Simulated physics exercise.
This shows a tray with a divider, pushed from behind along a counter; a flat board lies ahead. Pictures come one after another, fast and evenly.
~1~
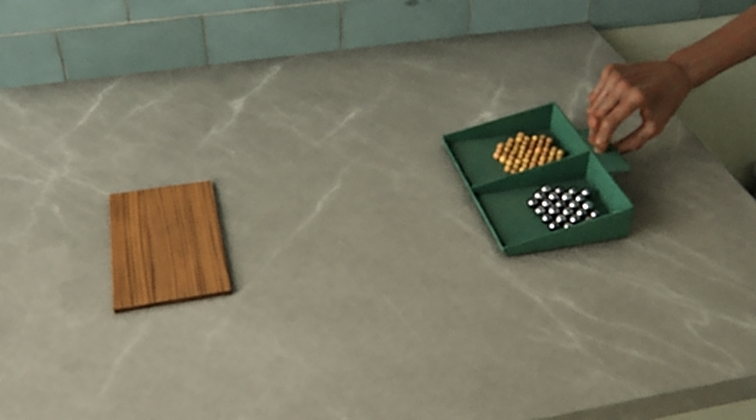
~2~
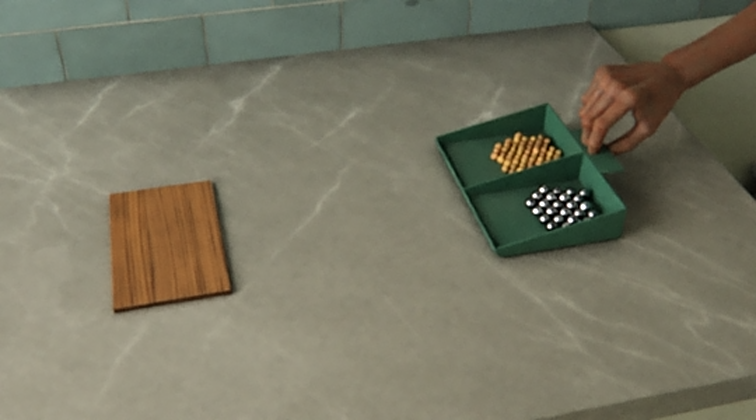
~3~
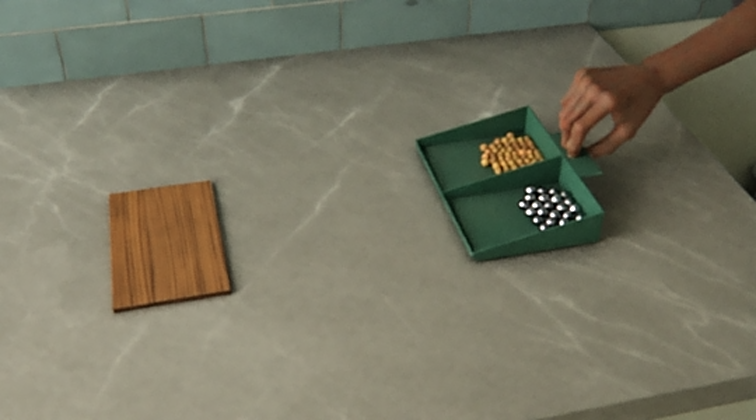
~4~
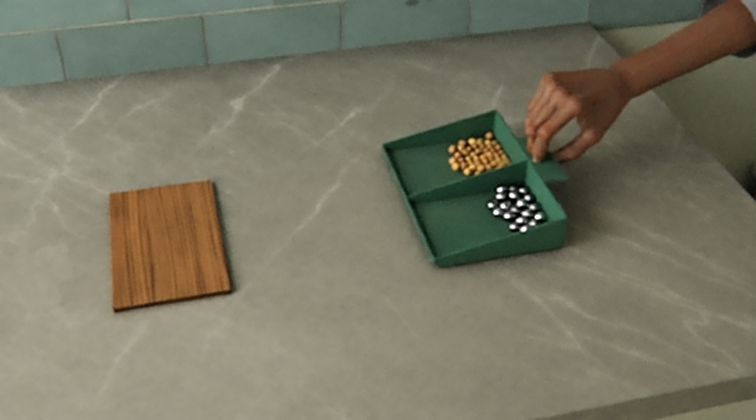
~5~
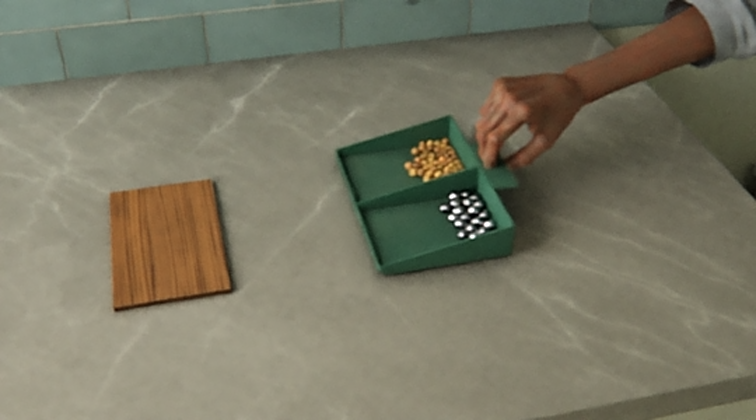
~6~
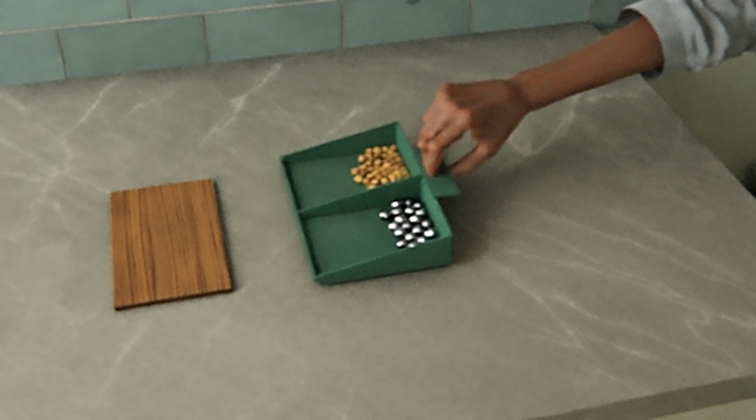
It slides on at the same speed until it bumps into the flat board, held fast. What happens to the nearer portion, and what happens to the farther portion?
The nearer portion partly goes over the front; the farther portion partly goes over the front.
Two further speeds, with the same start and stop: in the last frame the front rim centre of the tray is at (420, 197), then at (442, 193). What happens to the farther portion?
It does not get out, then it does not get out.
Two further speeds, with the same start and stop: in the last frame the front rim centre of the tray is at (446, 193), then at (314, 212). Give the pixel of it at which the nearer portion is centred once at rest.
Around (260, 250) for one pace and around (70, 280) for the other, in that order.
Then, 0.04 s later than the last frame, tray still sliding, front rim near (254, 221); nearer portion all inside; farther portion all inside.
Then, 0.18 s later than the last frame, tray stopped at the flat board; nearer portion roughly a third out of the tray; farther portion roughly a quarter out of the tray.
Then, 0.39 s later than the last frame, tray stopped at the flat board; nearer portion roughly half out of the tray; farther portion roughly half out of the tray.
When it is over, tray stopped at the flat board; nearer portion roughly half out of the tray; farther portion roughly half out of the tray.
